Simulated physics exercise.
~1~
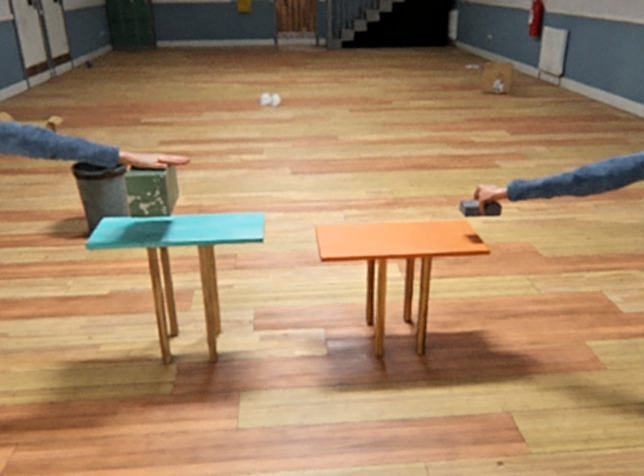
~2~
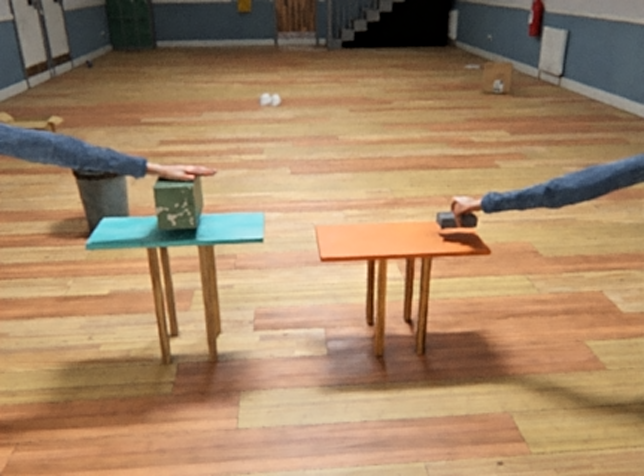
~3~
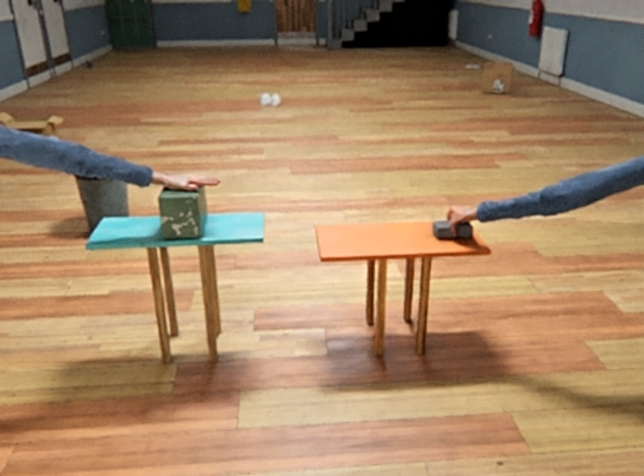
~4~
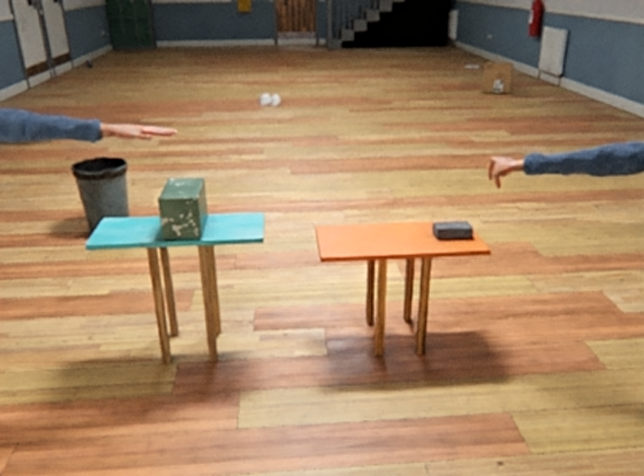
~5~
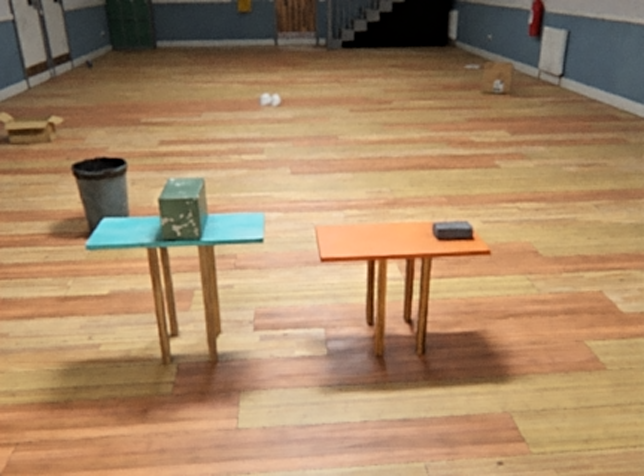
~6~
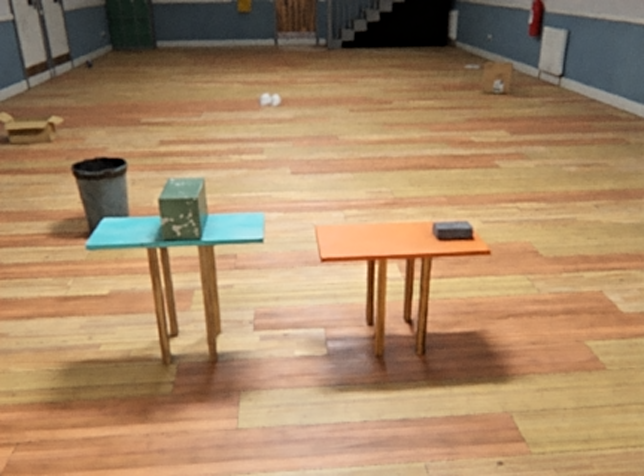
In this clip, two hands lower a green block onto a small turquoise table on the left and a dark sponge-like block onto a small orange table on the right, then let go and withdraw, leaving both tables steady with the objects resting on top.
